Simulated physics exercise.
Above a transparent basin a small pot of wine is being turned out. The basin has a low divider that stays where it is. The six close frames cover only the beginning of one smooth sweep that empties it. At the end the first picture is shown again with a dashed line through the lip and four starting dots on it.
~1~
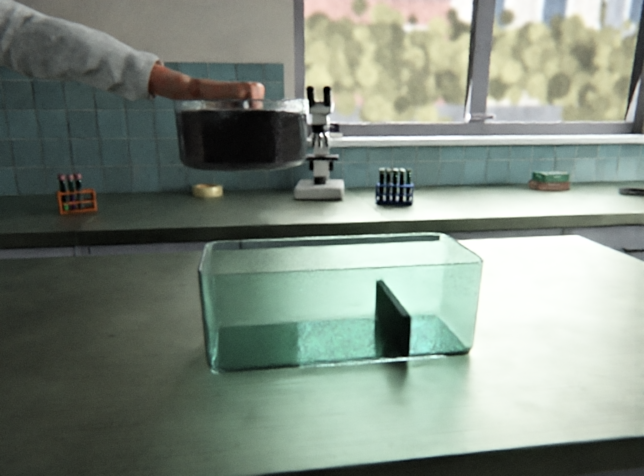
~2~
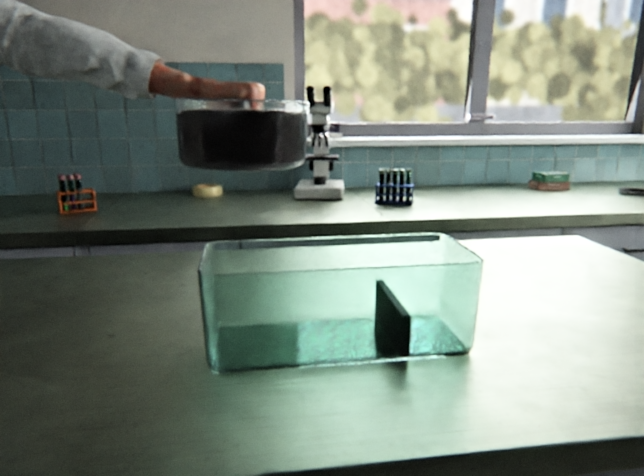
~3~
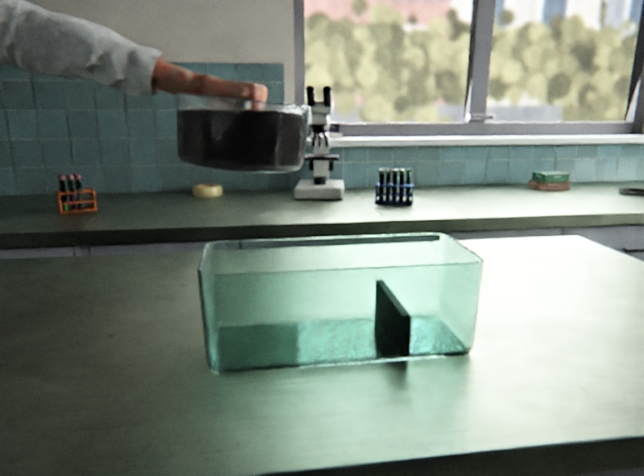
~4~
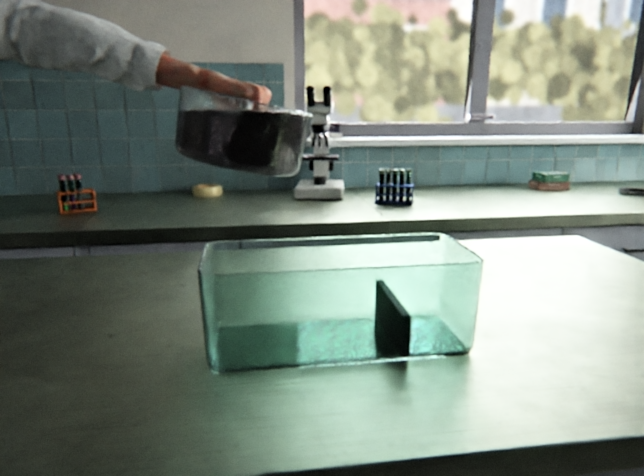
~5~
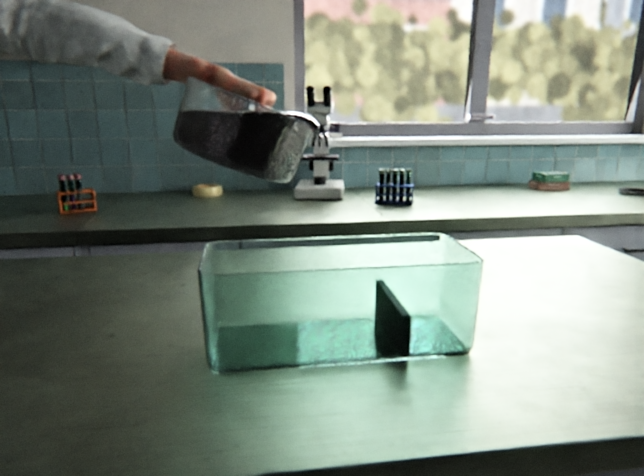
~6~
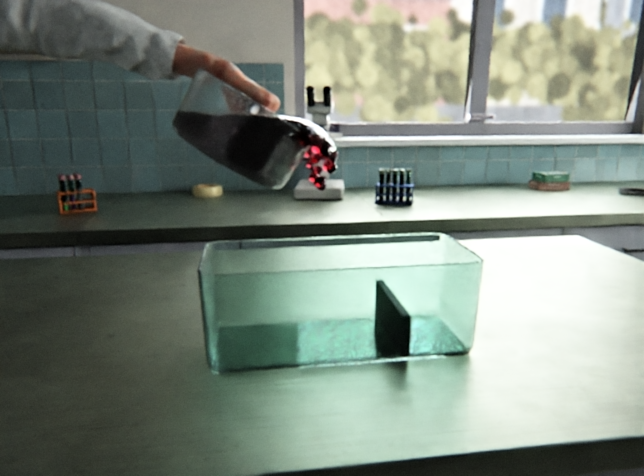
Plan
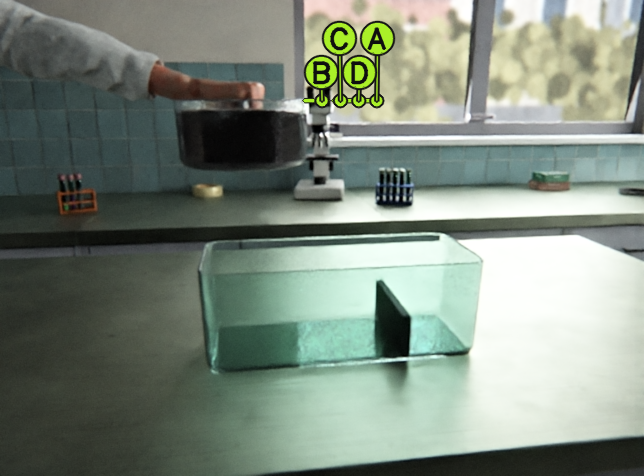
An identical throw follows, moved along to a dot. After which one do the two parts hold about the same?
Take C.
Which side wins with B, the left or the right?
The left side.
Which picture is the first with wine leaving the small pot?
In picture 5.
In lime, A at (376, 100); B at (322, 100); C at (340, 100); D at (358, 100).
Choosing A, about 33 % ends left of the wall and 67 % right of it.
Choosing B, about 70 % ends left of the wall and 29 % right of it.
Choosing C, about 47 % ends left of the wall and 52 % right of it.
Choosing D, about 35 % ends left of the wall and 64 % right of it.
